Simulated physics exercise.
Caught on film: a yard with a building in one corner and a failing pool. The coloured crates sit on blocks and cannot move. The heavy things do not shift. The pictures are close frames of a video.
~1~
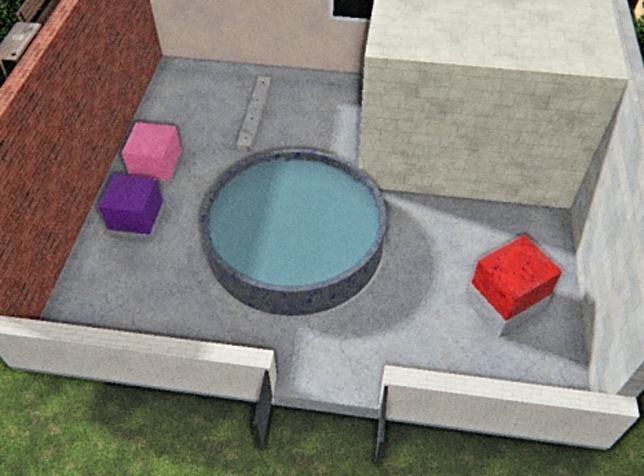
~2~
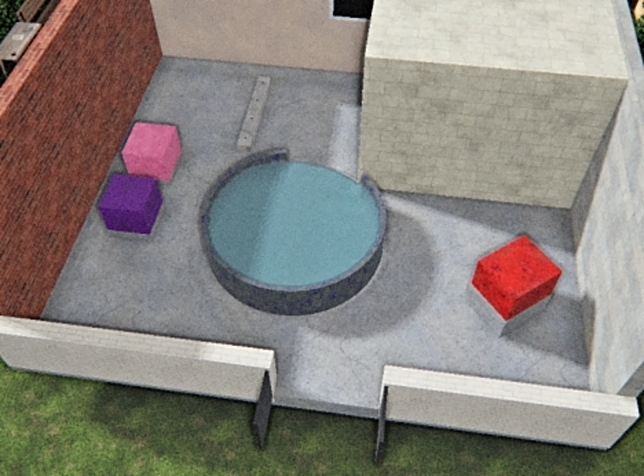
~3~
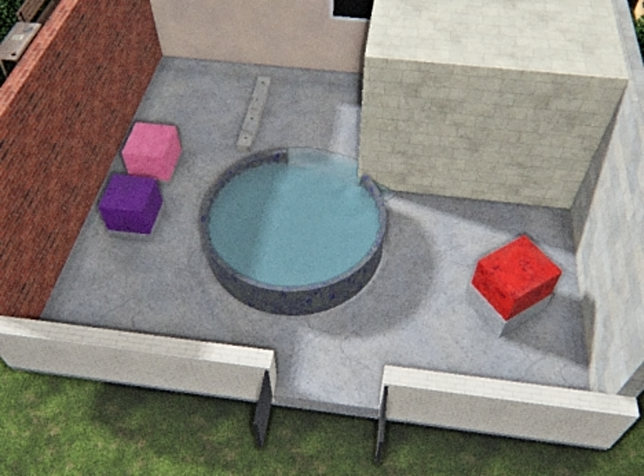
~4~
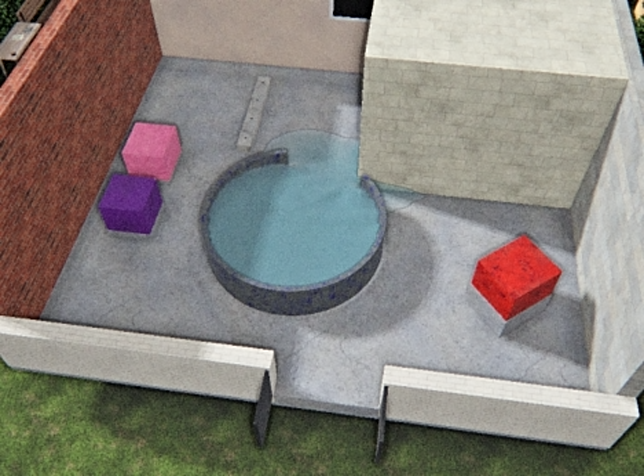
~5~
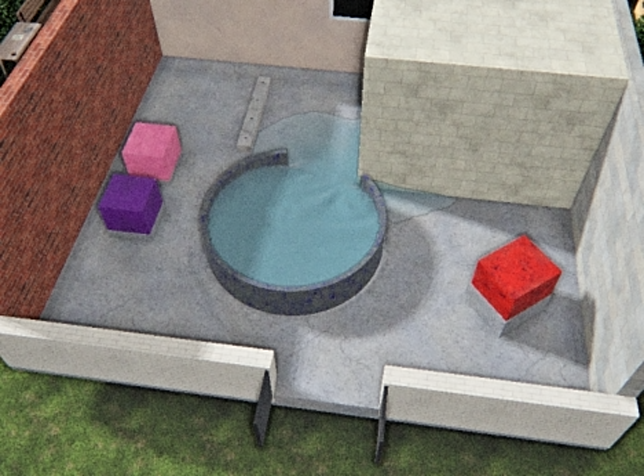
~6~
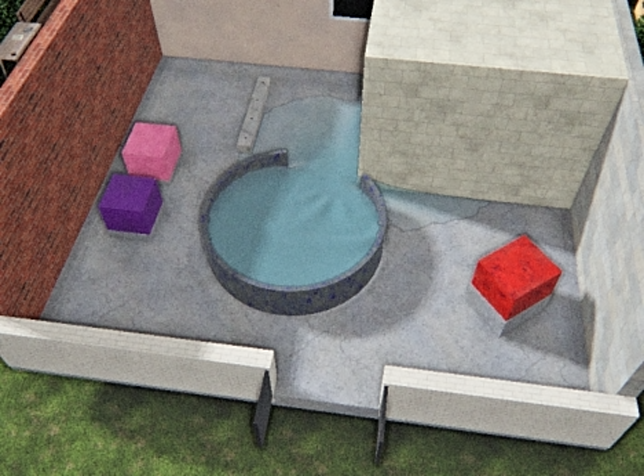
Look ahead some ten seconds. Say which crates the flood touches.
In the end: The red crate escapes dry; the purple crate escapes dry; the pink crate is wetted.
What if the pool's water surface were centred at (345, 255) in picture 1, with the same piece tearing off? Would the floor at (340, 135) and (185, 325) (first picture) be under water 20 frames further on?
As listed: Covered, no water.
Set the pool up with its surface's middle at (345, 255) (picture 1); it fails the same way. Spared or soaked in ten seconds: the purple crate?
The purple crate stays dry.
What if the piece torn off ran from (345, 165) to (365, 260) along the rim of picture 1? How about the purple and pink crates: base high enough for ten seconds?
Then: Purple crate escapes it; pink crate remains dry.
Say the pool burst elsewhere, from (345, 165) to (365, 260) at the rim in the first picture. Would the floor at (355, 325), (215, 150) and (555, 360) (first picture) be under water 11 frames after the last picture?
In turn: Dry, free of water, wet.
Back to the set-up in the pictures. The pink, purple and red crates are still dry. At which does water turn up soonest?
First comes the crate marked red.
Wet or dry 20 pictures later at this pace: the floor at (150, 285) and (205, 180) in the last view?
In turn: No water, not flooded.
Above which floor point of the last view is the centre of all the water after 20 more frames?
At about (297, 167).
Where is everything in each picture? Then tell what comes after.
The pool at (294, 217) is whole and still, in the first picture.
The front is at a hidden place, out from the gap on the pool's far side, in the second picture.
Water pours out on the pool's far side and has run to (392, 192), in the third picture.
Water pours out on the pool's far side and has run to (421, 195), in the fourth picture.
The front is at (450, 198), out from the gap on the pool's far side, in the fifth picture.
The front is at (484, 202), out from the gap on the pool's far side, in the sixth picture.
A moment on, water covers 25 % of the floor; the red crate not reached, the purple crate not reached, the pink crate not reached.
Next, water covers 30 % of the floor; the red crate water round its plinth, the purple crate not reached, the pink crate not reached.
Then, water covers 45 % of the floor; the red crate water round its plinth, the purple crate not reached, the pink crate not reached.
Later, water covers 70 % of the floor; the red crate water round its plinth, the purple crate water round its plinth, the pink crate water round its plinth.
In the end, water covers 95 % of the floor; the red crate stayed above the water, the purple crate stayed above the water, the pink crate was topped.
